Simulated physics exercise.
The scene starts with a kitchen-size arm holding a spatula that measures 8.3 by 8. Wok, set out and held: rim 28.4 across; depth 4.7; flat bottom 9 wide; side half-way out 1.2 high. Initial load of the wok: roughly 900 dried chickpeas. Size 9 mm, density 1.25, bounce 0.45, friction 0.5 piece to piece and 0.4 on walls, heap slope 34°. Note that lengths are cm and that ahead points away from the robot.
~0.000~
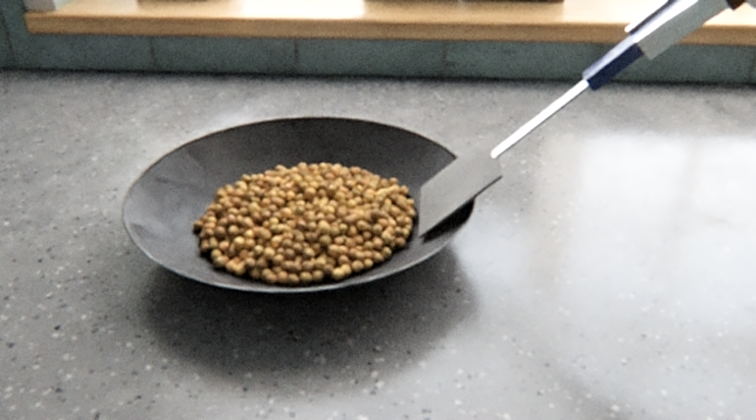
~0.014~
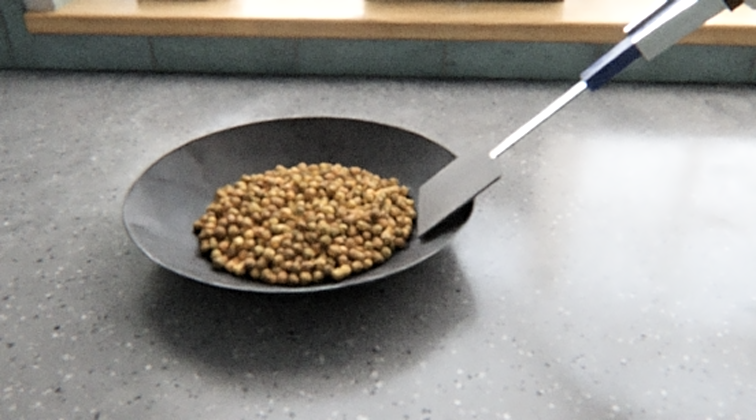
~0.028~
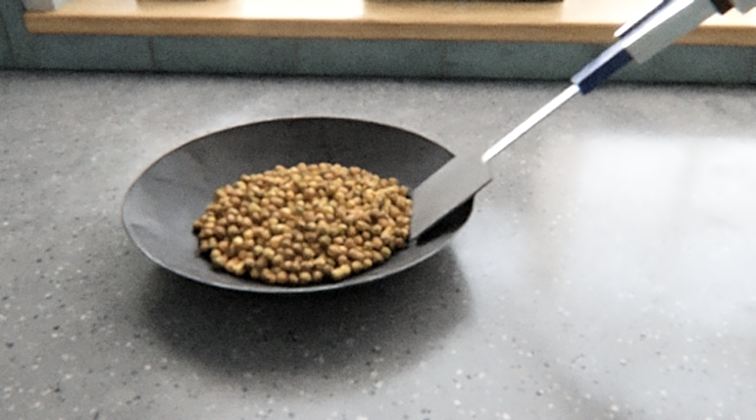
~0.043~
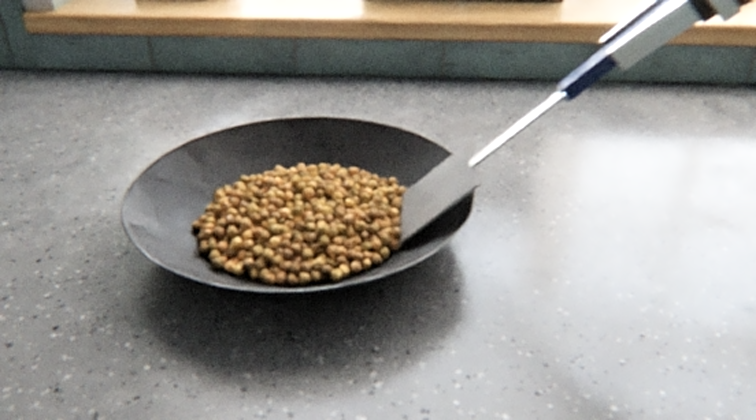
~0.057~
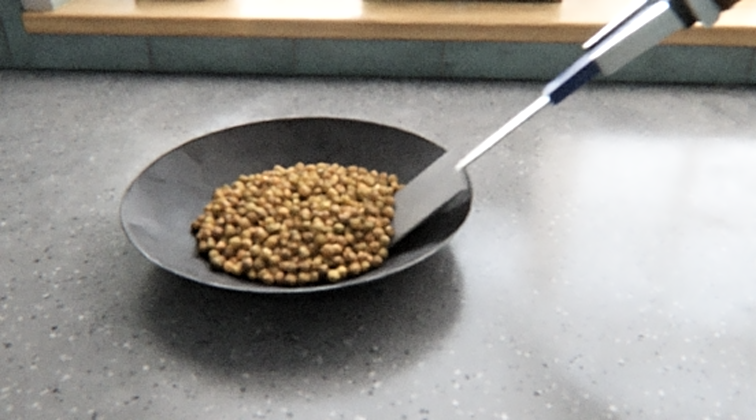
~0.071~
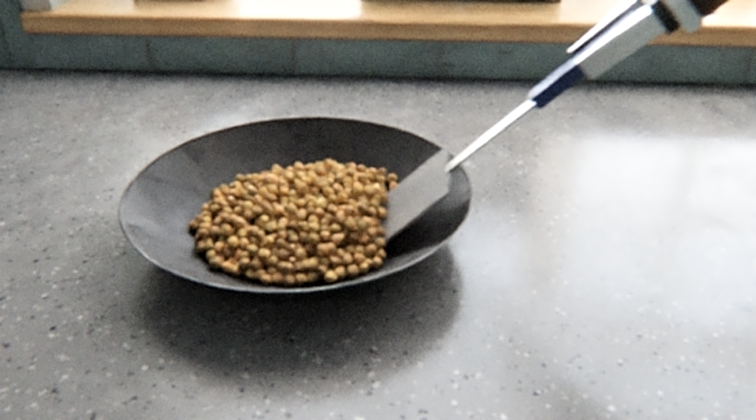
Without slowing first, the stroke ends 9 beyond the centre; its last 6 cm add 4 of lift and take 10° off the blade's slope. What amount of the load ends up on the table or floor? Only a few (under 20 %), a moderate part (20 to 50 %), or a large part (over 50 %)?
Only a few.
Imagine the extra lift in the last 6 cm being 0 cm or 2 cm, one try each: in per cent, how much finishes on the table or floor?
20 and 15 %.
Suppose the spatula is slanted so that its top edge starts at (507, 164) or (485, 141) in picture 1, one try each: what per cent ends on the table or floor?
Roughly 15% and 15%.
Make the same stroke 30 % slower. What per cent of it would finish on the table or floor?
About 5 in a hundred.
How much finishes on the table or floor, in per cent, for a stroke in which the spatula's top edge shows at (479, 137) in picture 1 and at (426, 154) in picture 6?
Near 20 in a hundred.
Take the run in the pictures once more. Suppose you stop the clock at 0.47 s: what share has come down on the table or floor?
It is near 15 percent.
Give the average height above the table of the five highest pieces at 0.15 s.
They are some 4 cm up.
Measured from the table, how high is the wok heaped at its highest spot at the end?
About 5.5 centimetres.
By 0.15 s, sloping 44°, highest piece 4 above the table; 900 in the wok.
By 0.23 s, sloping 41°, highest piece 6 above the table; 900 in the wok.
By 0.47 s, sloping 34°, highest piece 5 above the table; 773 in the wok, 125 on the table or floor, 2 on the blade or in flight.
By 1.52 s, sloping 34°, highest piece 5 above the table; 773 in the wok, 127 on the table or floor.
Final count, 773 in the wok, 127 on the table or floor. That is 14 % on the table or floor.
